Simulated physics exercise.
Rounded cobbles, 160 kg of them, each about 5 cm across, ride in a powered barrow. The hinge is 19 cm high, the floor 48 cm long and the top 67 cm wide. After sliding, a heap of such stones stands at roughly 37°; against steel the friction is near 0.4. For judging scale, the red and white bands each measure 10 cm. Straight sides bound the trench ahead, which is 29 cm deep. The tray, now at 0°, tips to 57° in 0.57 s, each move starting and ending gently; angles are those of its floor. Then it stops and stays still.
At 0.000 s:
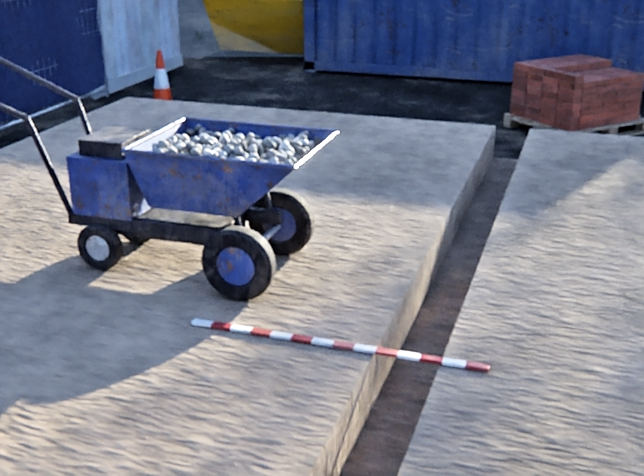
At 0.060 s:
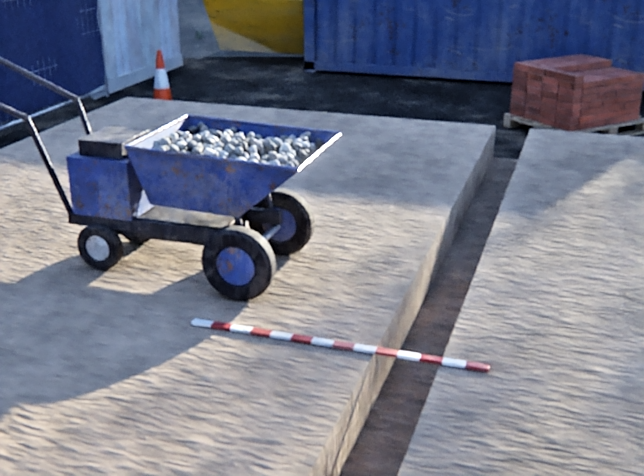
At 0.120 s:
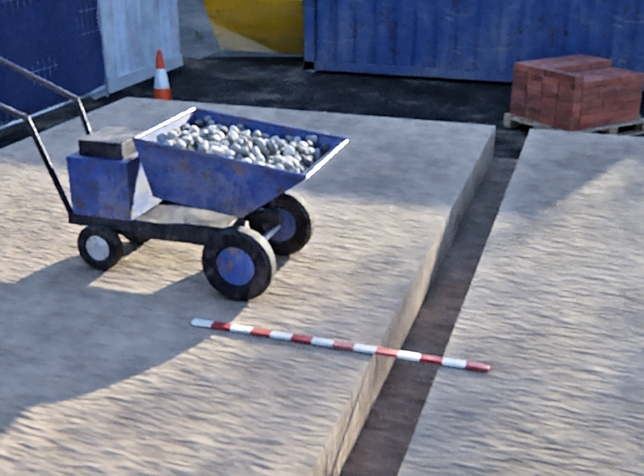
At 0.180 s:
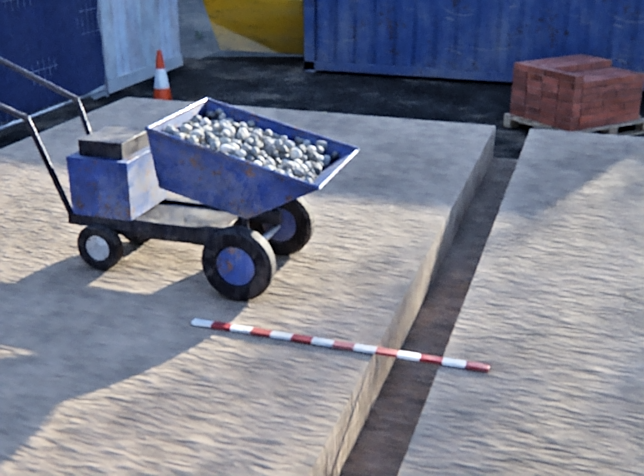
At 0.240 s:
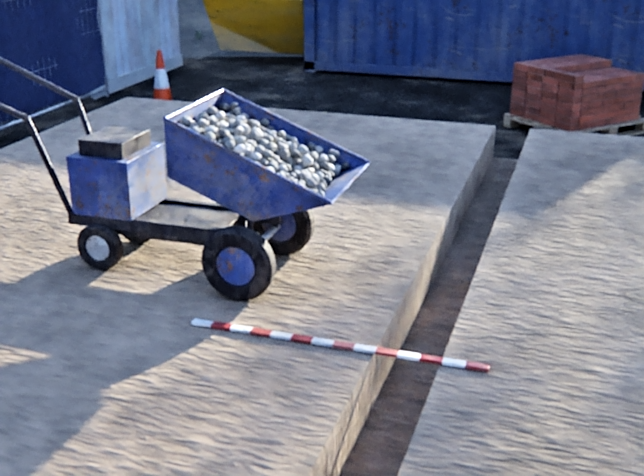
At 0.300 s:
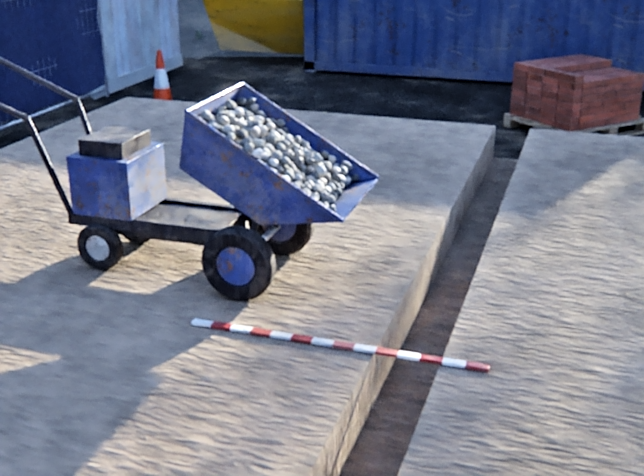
On a sunlit concrete surface in an outdoor yard, seen from above at a slant by a still camera, a straight dark trench runs between two pale slabs. A blue barrow with black wheels holds grey rounded stones at left, behind a red-and-white striped rod, with an orange cone, blue container and reddish bricks beyond. The barrow stays put while its tray tilts steadily steeper toward the right, carrying the stones with it.
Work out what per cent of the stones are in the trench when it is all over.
It comes to roughly 81 per cent.
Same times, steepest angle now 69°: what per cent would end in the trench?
Then about 70 per cent.
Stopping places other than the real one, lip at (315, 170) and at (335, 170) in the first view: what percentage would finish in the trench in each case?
First place: Near 85%; second place: Near 70%.
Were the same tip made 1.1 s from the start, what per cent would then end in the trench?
That works out at about 75 in a hundred.
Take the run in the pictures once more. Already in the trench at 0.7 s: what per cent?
I'd say near 5 per cent at that time.
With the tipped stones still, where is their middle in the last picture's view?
About (427, 322).
After 0.4 s the floor is at 48°; 100 % in the tray; the foremost stones are at (355, 226).
After 0.7 s the floor is at 57°; 88 % in the tray, 7 % short of the trench, 5 % in the trench; the foremost stones are at (419, 286).
After 1.0 s the floor is at 57°; 40 % in the tray, 8 % short of the trench, 49 % in the trench, 3 % past the trench; the foremost stones are at (520, 293).
After 3.0 s the floor is at 57°; 0 % in the tray, 15 % short of the trench, 81 % in the trench, 3 % past the trench; the foremost stones are at (619, 306).
